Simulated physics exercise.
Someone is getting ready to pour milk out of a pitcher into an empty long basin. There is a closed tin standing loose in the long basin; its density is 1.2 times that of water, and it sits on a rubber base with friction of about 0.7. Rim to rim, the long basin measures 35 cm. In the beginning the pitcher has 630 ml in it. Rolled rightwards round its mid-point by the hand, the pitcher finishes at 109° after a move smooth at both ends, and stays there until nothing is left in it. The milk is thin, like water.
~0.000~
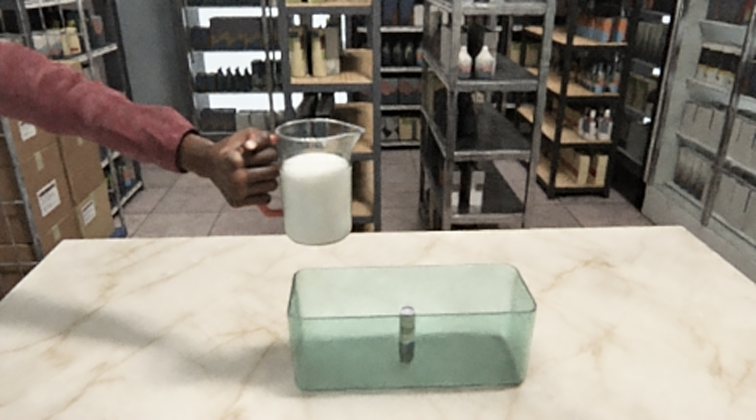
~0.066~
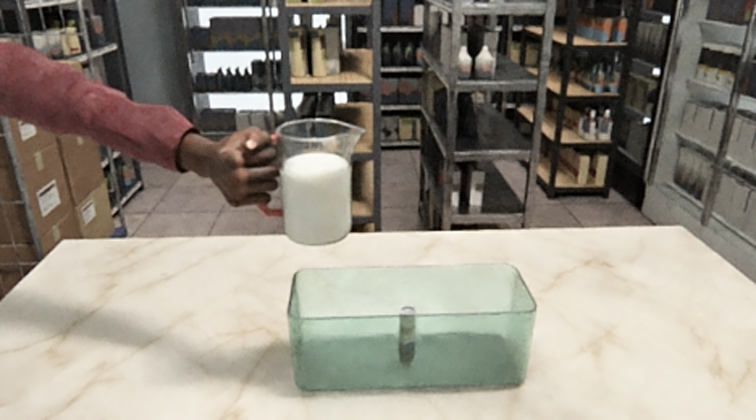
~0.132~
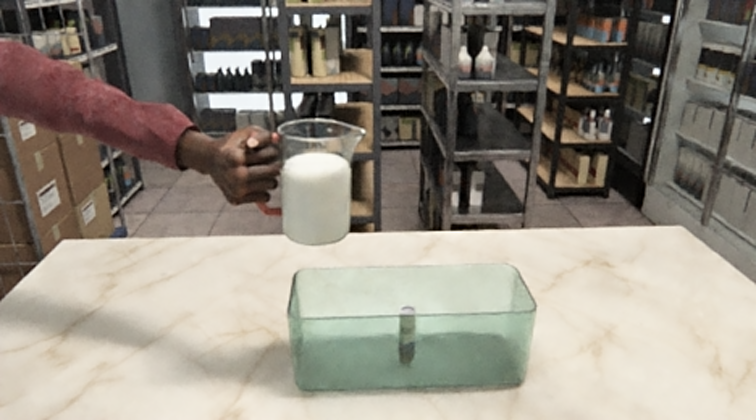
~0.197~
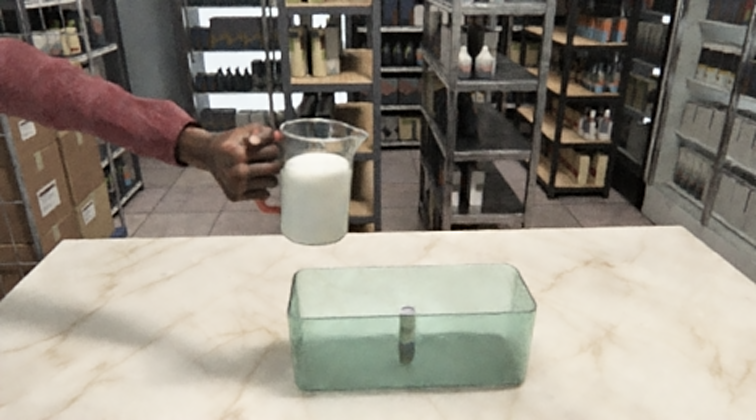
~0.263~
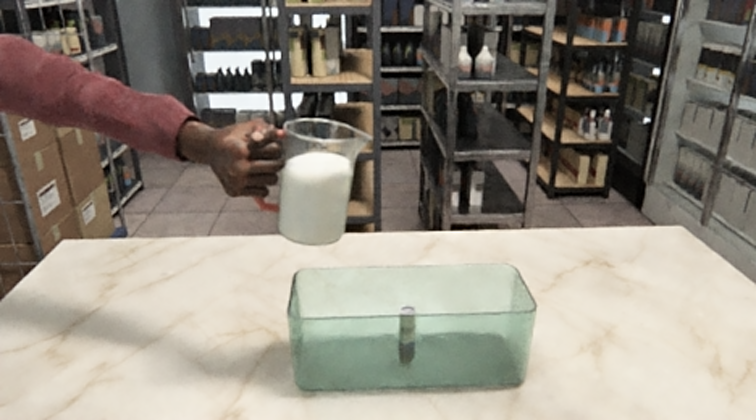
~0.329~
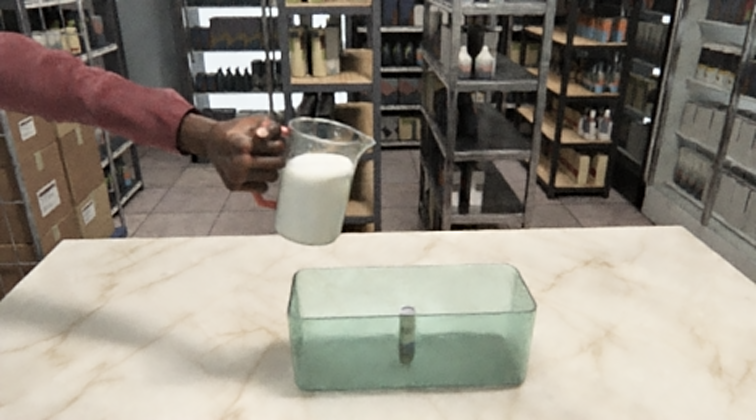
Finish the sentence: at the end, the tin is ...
Standing on its base.
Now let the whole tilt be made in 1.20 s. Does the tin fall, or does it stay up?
It stays steady, then.
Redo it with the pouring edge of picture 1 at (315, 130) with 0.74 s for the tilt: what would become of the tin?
Result: Tin tipped over.
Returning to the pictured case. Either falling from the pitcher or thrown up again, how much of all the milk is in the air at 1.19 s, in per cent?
Airborne fraction: Approx. 24 %.
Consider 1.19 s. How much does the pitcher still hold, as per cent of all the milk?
Around 44 in a hundred.
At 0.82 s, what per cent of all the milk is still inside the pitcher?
Still held: Roughly 96 % of the total.
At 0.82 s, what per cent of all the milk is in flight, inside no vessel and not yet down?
About 5 per cent.
After 0.82 s the tilt is 64° and 95 per cent is still to pour; the tin stands where it began.
After 1.19 s the tilt is 99° and 43 per cent is still to pour; the tin stands where it began.
After 1.57 s the tilt is 109° and 2 per cent is still to pour; the tin stands where it began.
After 1.98 s the tilt is 109° and 0 per cent is still to pour; the tin stands where it began.
In the end the tin stands where it began.
